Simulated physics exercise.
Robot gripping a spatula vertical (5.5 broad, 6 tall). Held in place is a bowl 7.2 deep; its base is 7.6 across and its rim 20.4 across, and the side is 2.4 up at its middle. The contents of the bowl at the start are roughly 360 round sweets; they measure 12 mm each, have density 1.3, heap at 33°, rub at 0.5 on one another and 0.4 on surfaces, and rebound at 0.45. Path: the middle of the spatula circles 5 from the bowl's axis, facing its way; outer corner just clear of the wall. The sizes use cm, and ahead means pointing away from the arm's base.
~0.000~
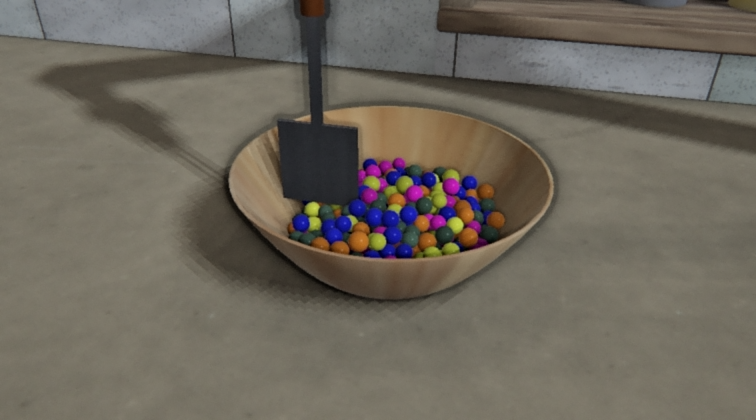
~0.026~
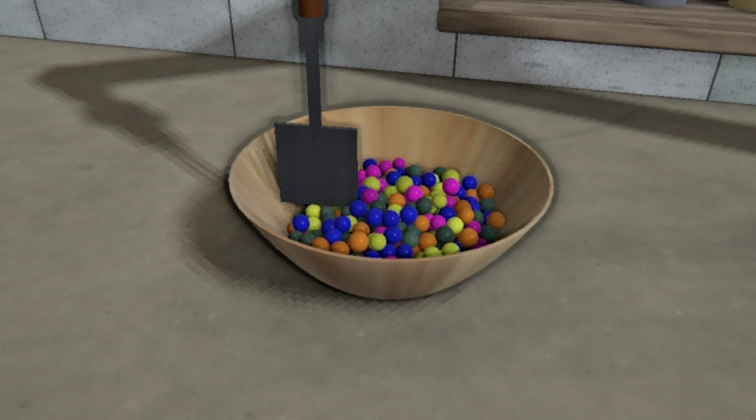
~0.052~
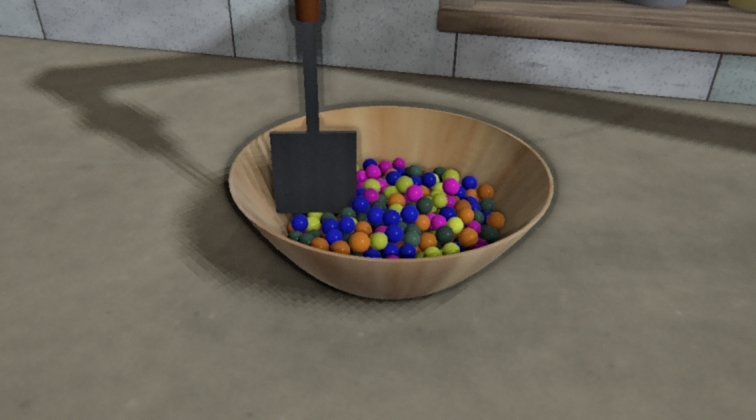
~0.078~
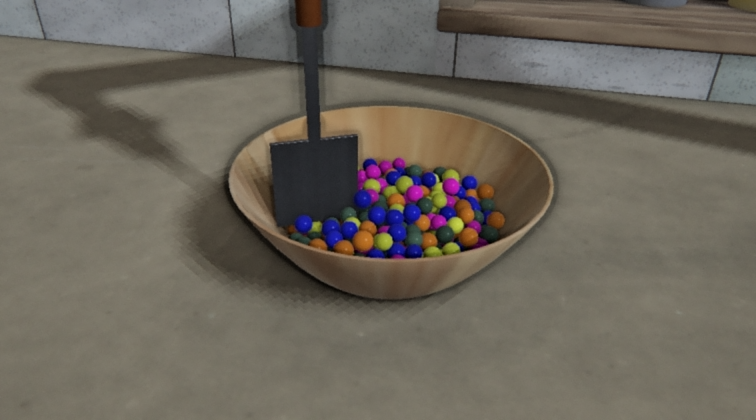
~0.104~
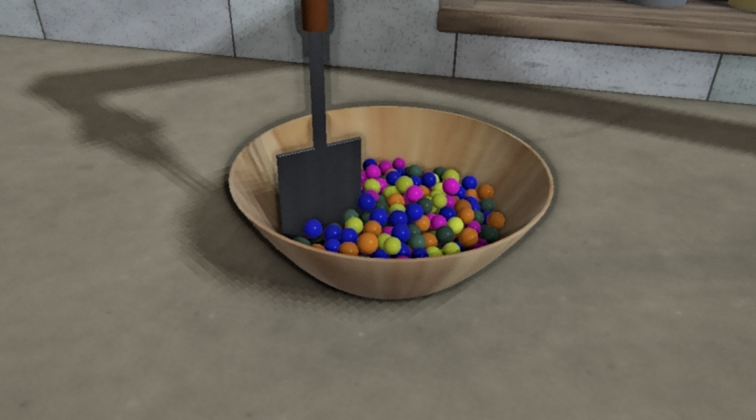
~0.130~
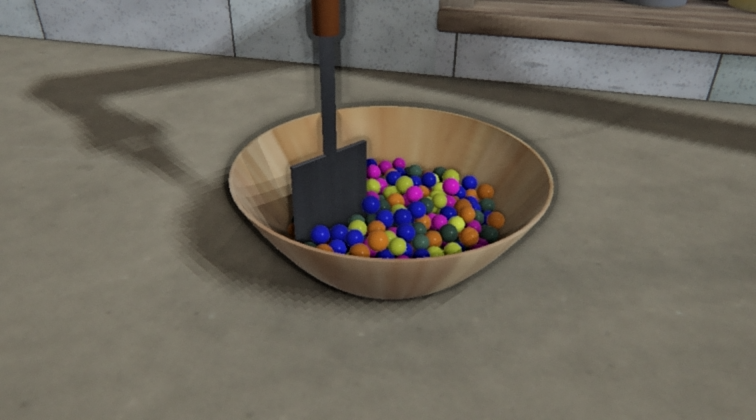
A dark, flat spatula held upright moved slightly down and toward the front along the left inside of a wooden bowl, turning a little and nudging a few of the colorful round sweets.
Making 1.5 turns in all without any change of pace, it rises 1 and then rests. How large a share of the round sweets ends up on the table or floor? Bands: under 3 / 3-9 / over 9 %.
3-9 %.
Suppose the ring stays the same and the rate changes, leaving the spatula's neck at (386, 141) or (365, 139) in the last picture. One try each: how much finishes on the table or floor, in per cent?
Well, about 20 percent the first time and about 20 percent the second.
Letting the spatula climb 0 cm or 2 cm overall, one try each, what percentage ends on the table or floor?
Roughly 10 percent, then roughly 5 percent.
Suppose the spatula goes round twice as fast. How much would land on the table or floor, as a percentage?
Estimated share: Near 25 %.
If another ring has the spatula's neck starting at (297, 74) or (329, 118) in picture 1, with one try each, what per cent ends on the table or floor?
0 and 5 per cent.
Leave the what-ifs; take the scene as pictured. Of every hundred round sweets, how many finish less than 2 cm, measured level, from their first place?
Around 60 in a hundred.
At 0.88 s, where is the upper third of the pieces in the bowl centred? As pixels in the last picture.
Centre, approx.: (373, 230).
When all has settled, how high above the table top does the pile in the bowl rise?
About 6.5 centimetres.
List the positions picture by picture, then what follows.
Spatula neck at (316, 102), 0° round; upper third of the load around (398, 210), from x 295 to 495, top at y 165; 363 in the bowl, in the first frame.
Spatula neck at (315, 104), 4° round; upper third of the load around (398, 210), from x 295 to 495, top at y 165, in the second frame.
Spatula neck at (312, 110), 16° round; upper third of the load around (398, 211), from x 295 to 495, top at y 165, in the third frame.
Spatula neck at (313, 116), 29° round; upper third of the load around (397, 211), from x 295 to 495, top at y 165, in the fourth frame.
Spatula neck at (319, 123), 42° round; upper third of the load around (399, 212), from x 295 to 495, top at y 165, in the fifth frame.
Spatula neck at (329, 130), 55° round; upper third of the load around (402, 211), from x 295 to 495, top at y 165; 363 in the bowl, in the sixth frame.
After 0.51 s, 245° round, highest piece 9 above the table; 358 in the bowl, 2 on the table or floor, 3 in flight or on the tool.
After 0.88 s, 75° round, highest piece 8 above the table; 343 in the bowl, 19 on the table or floor, 1 in flight or on the tool.
After 1.27 s, 180° round, highest piece 6 above the table; 342 in the bowl, 21 on the table or floor.
After 1.97 s, 180° round, highest piece 6 above the table; 342 in the bowl, 21 on the table or floor.
At rest, 342 in the bowl, 21 on the table or floor. That is 6 % on the table or floor.
